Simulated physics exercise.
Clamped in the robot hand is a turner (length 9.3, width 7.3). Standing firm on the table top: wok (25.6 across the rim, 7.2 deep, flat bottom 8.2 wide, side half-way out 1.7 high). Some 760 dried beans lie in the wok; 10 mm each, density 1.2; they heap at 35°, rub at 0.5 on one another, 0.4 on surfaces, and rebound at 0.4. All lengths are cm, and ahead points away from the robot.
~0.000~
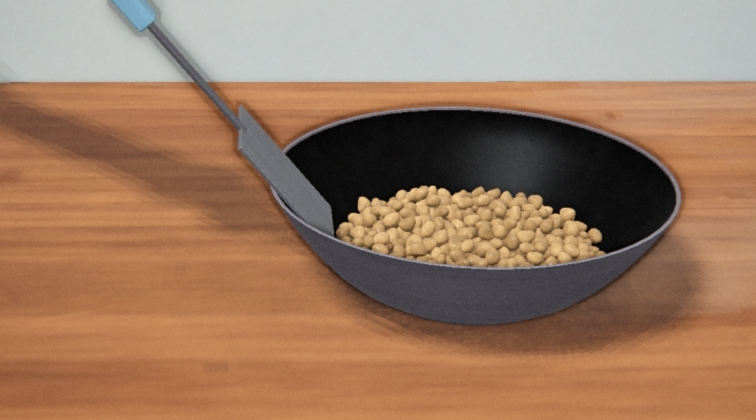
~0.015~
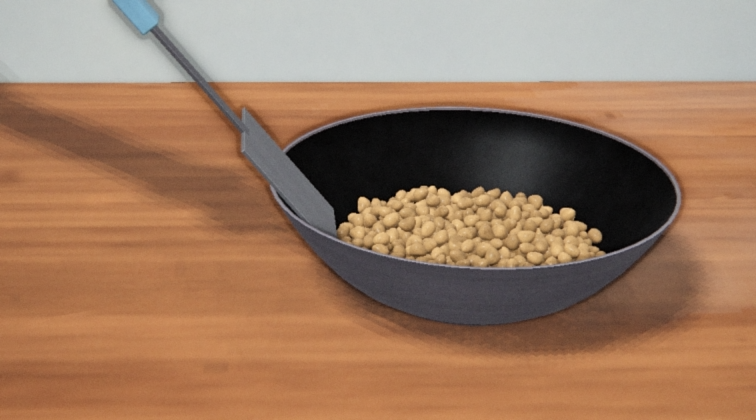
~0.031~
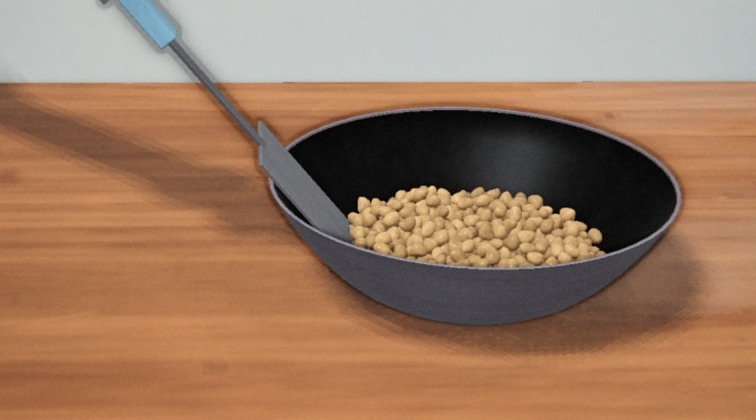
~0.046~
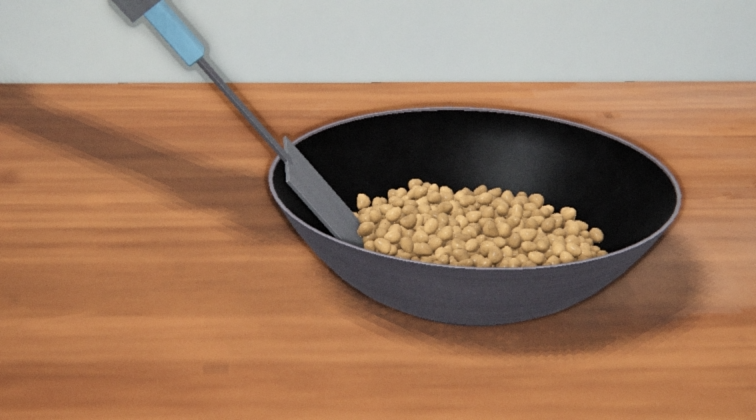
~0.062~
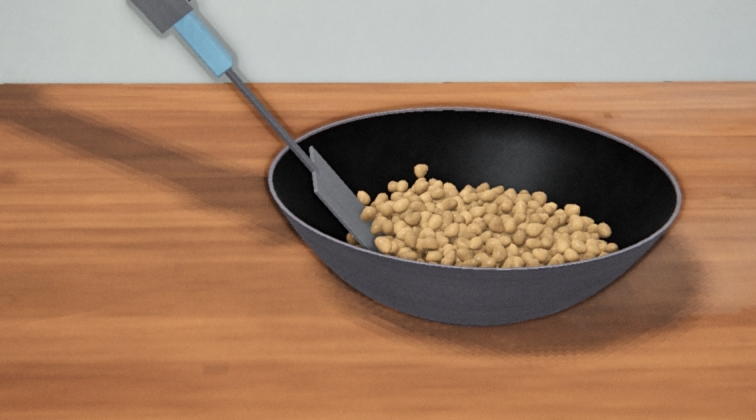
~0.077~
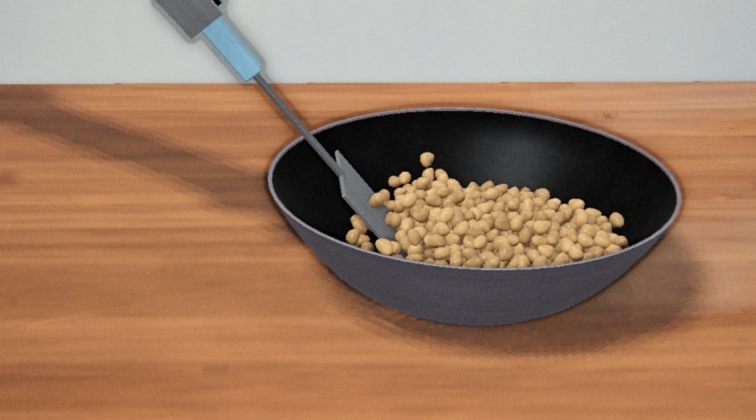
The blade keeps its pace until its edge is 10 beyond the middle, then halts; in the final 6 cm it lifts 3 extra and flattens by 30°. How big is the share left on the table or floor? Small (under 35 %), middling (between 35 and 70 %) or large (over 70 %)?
Answer: Middling; between 35 and 70 % of the dried beans finish on the table or floor.
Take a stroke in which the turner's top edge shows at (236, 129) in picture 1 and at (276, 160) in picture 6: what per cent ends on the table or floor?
About 25 per cent.
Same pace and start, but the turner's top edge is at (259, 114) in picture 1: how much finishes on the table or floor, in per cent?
Some 40 per cent.
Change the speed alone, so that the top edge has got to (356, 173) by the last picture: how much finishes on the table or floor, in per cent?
About 50 per cent.
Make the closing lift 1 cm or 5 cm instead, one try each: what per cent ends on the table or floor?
Some 50 and 40 per cent.
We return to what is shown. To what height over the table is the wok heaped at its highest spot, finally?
Roughly 6.0 cm.
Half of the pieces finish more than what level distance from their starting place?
About 8 cm.
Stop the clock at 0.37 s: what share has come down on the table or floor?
Roughly 5 per cent.
By 0.11 s, sloping 51°, highest piece 8 above the table; 758 in the wok.
By 0.15 s, sloping 42°, highest piece 9 above the table; 757 in the wok, 1 on the blade or in flight.
By 0.37 s, sloping 21°, highest piece 23 above the table; 421 in the wok, 48 on the table or floor, 289 on the blade or in flight.
By 1.42 s, sloping 21°, highest piece 6 above the table; 421 in the wok, 337 on the table or floor.
Final count, 421 in the wok, 337 on the table or floor. That is 44 % on the table or floor.
